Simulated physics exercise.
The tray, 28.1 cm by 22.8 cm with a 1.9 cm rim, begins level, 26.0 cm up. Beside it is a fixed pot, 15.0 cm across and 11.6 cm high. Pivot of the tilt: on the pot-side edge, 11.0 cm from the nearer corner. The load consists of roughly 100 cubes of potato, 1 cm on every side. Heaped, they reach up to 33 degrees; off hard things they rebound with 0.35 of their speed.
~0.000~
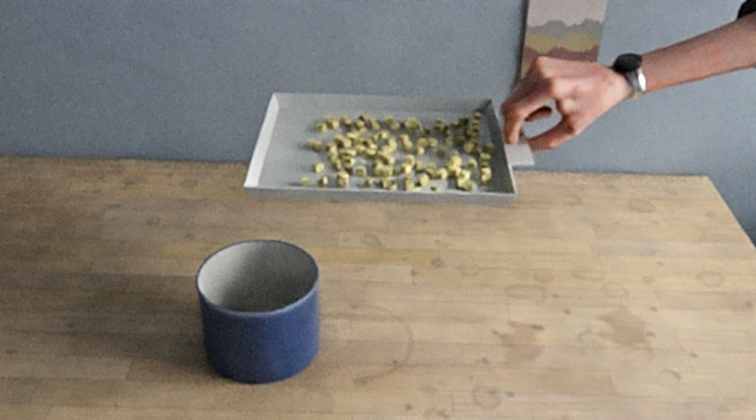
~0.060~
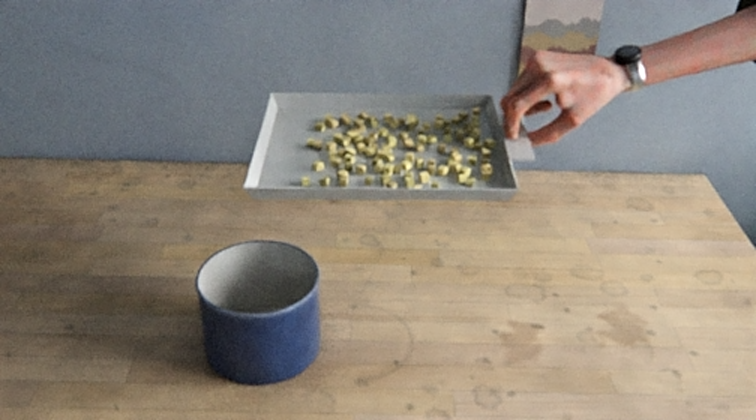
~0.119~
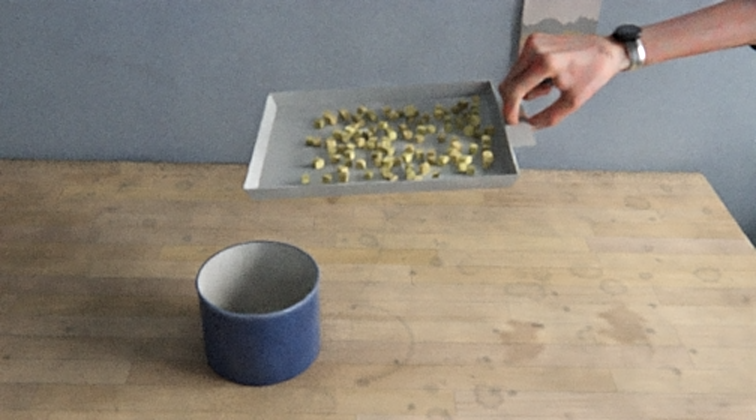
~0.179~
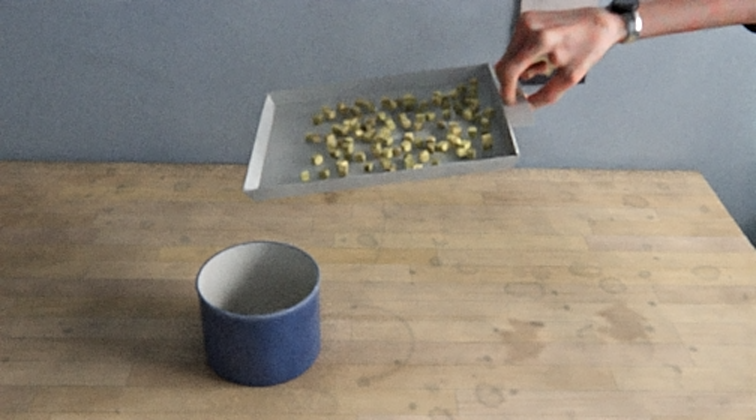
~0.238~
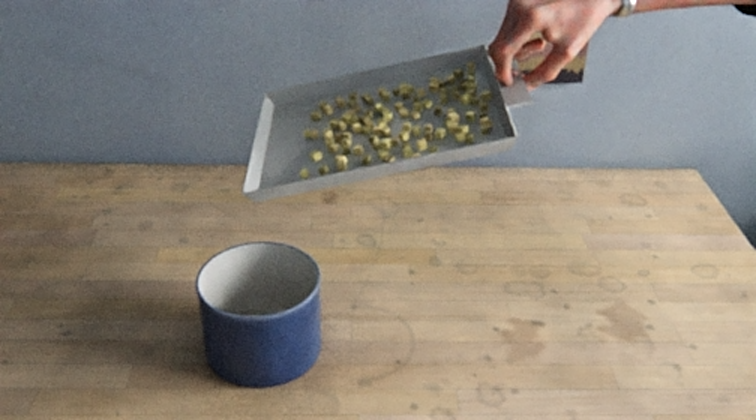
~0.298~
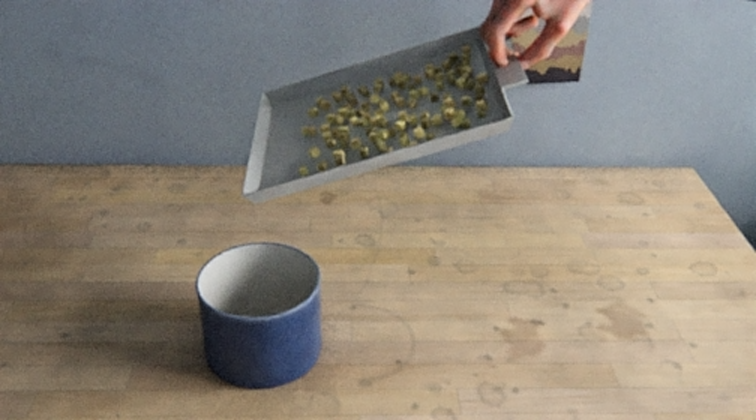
Above a wooden table against a grey-blue wall, a hand wearing a watch holds a level metal tray of small potato cubes, with a blue pot standing below. The hand then lifts the tray's right side steadily, slanting it down toward the left, while the cubes stay spread across it.
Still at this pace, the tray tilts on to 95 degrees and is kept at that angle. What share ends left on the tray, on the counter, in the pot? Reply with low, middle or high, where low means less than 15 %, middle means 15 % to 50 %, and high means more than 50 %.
My answer: Tray - low; counter - high; pot - middle.
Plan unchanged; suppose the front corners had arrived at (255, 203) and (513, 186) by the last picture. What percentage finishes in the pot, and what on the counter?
You'd end with pot at 35 and counter at 65.
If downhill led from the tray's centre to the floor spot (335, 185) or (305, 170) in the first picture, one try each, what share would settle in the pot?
About 65 and 60 per cent.
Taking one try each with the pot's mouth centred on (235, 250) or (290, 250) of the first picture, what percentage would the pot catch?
Close to 45 in a hundred, then close to 5 in a hundred.
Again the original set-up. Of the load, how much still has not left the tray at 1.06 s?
It works out to near 20 per cent of the load.
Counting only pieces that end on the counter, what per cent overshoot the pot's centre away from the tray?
I'd put it close to 100 per cent.
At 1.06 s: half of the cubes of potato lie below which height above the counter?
Roughly 6 centimetres, more or less.
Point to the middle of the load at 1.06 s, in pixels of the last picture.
Close to pixel (213, 304).
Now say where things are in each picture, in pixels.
Tray tilt 0 degrees, front corners at (252, 183) and (509, 191); middle of the pieces at (408, 146); pot at (258, 274), in the first frame.
Tray tilt 1 degrees, front corners at (252, 184) and (510, 186); middle of the pieces at (408, 143), in the second frame.
Tray tilt 5 degrees, front corners at (251, 185) and (511, 172), lowest corner left front; middle of the pieces at (407, 135), in the third frame.
Tray tilt 10 degrees, front corners at (251, 186) and (511, 153), lowest corner left front; middle of the pieces at (406, 124), in the fourth frame.
Tray tilt 14 degrees, front corners at (250, 188) and (508, 134), lowest corner left front; middle of the pieces at (404, 113), in the fifth frame.
Tray tilt 19 degrees, front corners at (250, 189) and (504, 116), lowest corner left front; middle of the pieces at (400, 102); pot at (259, 278). Its pace works out near 80 degrees a second, in the sixth frame.
After 0.75 s, tilt 55 degrees; the tray holds 90 %, the pot 0 %.
Then, at 1.06 s, tilt 80 degrees; the tray holds 20 %, the pot 15 %.
After 1.46 s, tilt 95 degrees; the tray holds 0 %, the pot 35 %.
In the end, at 2.6 s, tray 0 %, counter 65 %, pot 35 %.
